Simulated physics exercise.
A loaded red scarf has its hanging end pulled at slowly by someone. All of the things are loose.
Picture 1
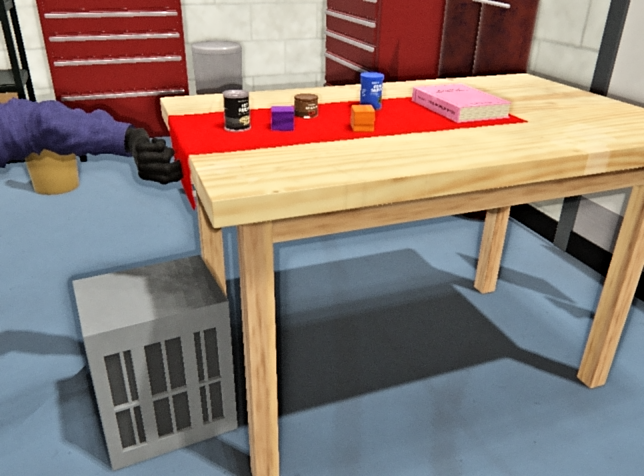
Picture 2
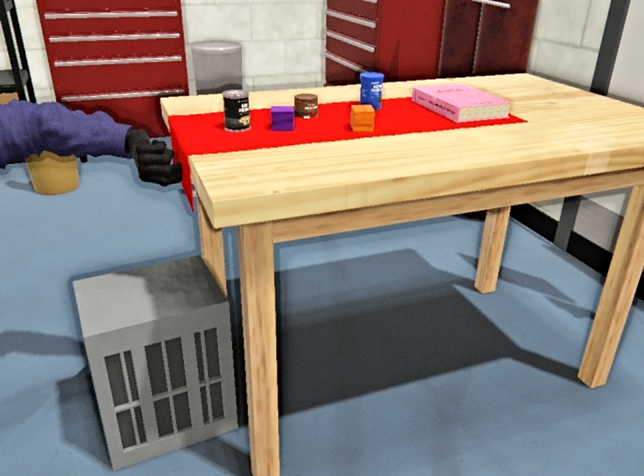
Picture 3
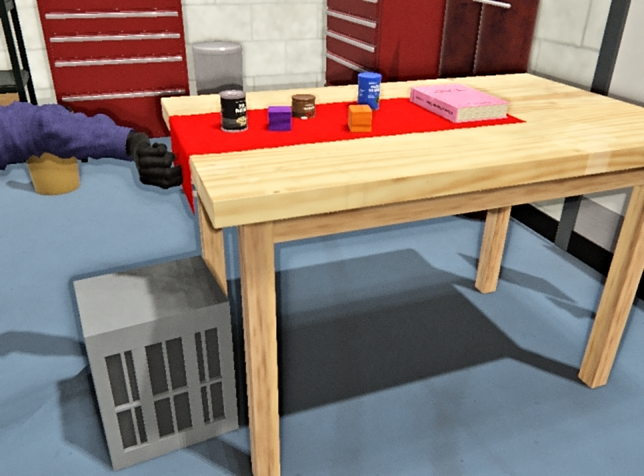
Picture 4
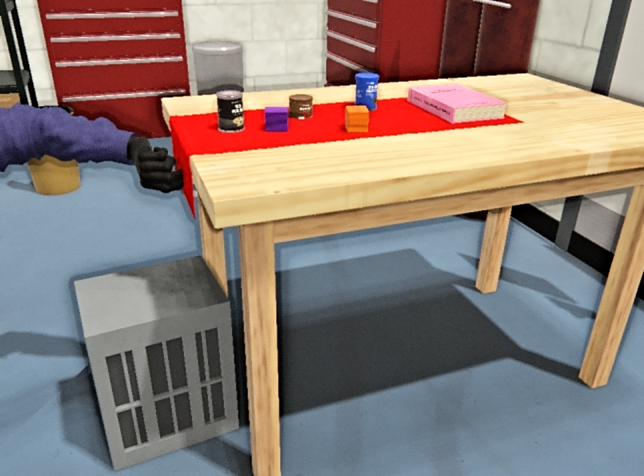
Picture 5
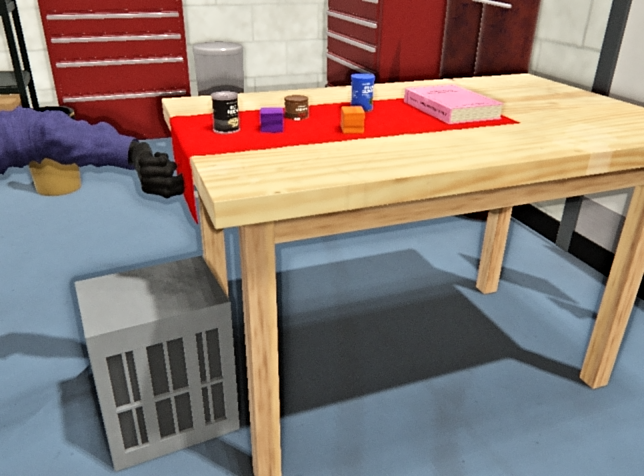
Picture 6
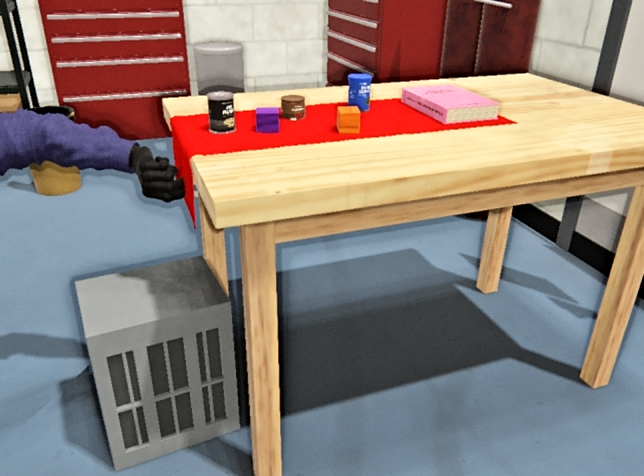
A gloved hand slowly pulled down the hanging end of a red cloth on a wooden table, and the cans, small cubes, brown pot and pink book on it shifted slightly left.
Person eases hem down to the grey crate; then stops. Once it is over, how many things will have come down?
The number that falls is two.
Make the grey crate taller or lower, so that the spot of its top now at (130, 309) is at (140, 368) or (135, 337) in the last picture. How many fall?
We'd get 4 in the first case and 3 in the second.
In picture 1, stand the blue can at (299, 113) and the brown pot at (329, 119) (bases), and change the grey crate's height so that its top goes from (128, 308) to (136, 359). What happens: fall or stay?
Result: Blue can gone, brown pot gone.
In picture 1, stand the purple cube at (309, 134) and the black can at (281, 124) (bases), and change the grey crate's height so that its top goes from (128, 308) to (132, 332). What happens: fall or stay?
Result: Purple cube gone, black can gone.
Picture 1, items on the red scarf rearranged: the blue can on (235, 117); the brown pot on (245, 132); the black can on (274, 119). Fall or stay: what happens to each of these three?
Here's how it goes: The blue can ends up down, the brown pot ends up down, and the black can ends up down.
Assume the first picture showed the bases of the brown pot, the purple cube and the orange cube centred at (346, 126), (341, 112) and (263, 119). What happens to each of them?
For the brown pot it's staying, for the purple cube it's staying, for the orange cube it's falling.
Early on, hem near (189, 247); black can gone.
Midway, hem on the crate; black can gone.
Near the end, hem on the crate; black can and purple cube gone.
Finally, hem on the crate; black can and purple cube gone. The workbench loses two.
